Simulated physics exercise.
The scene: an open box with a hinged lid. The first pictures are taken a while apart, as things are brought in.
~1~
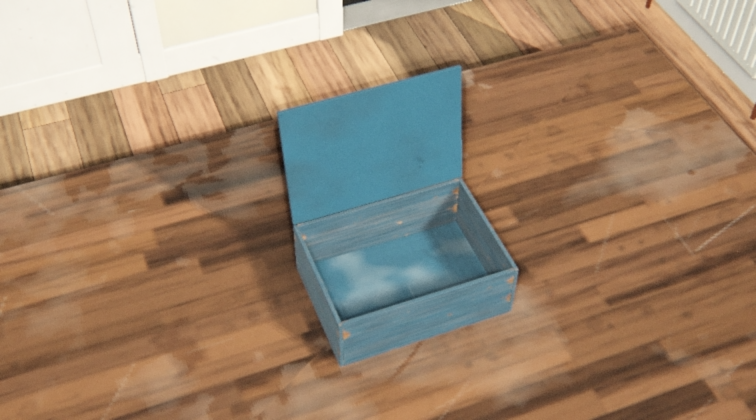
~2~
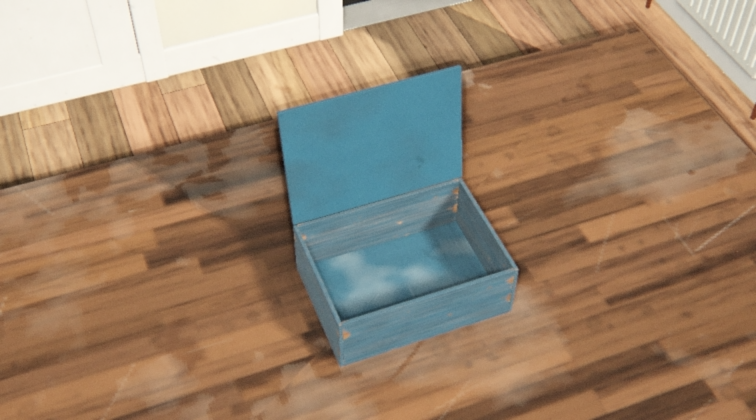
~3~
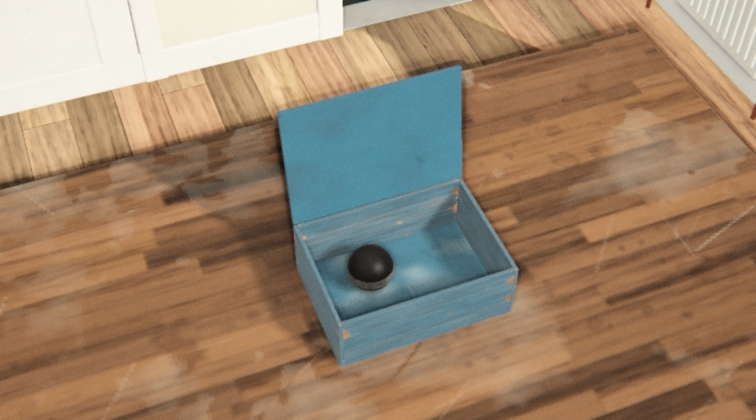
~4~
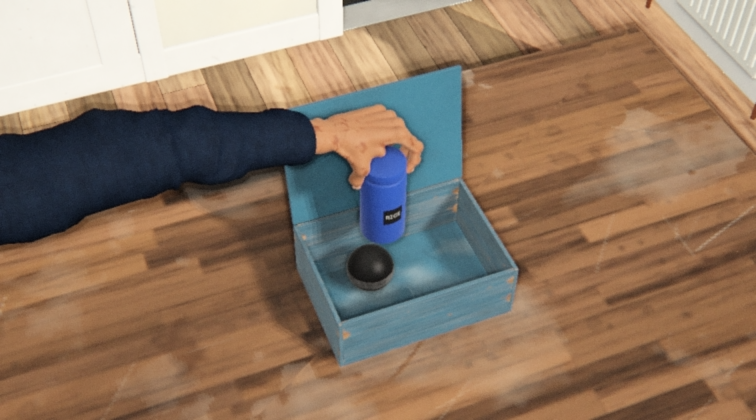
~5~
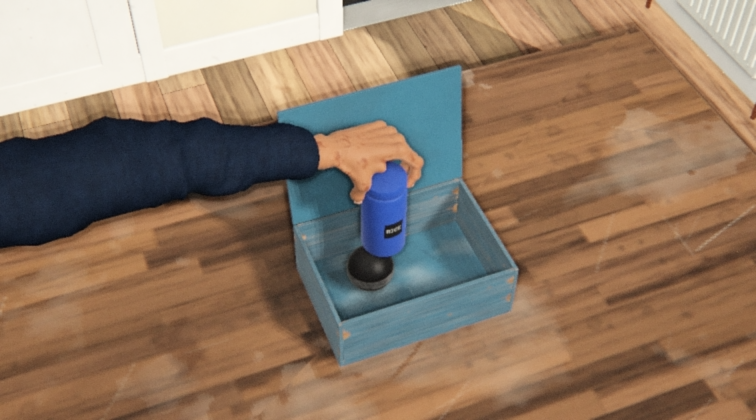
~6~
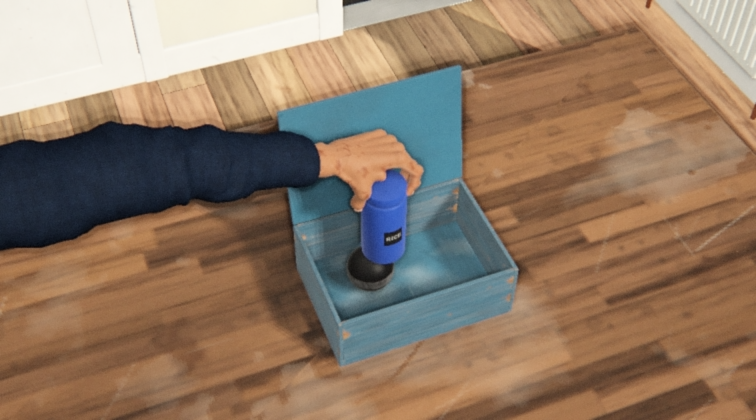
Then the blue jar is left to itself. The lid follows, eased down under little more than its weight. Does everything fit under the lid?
In the end the lid sits on the rim.
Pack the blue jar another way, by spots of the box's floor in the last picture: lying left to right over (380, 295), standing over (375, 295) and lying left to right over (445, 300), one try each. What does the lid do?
First try: It sits on the rim; second try: It is held up; third try: It sits on the rim.
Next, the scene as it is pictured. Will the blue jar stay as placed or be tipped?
It ends up tilted.
Then, 1.00 s later than the last frame, lid starting down; blue jar on its side near (421, 254); black ball moved about its own width.
Then, 1.70 s later than the last frame, lid 47° above the rim; blue jar on its side near (422, 254); black ball moved a little.
When it is over, lid shut; lying over in the box, blue jar; black ball as before. End places, in pixels of the last picture, blue jar near (422, 254).
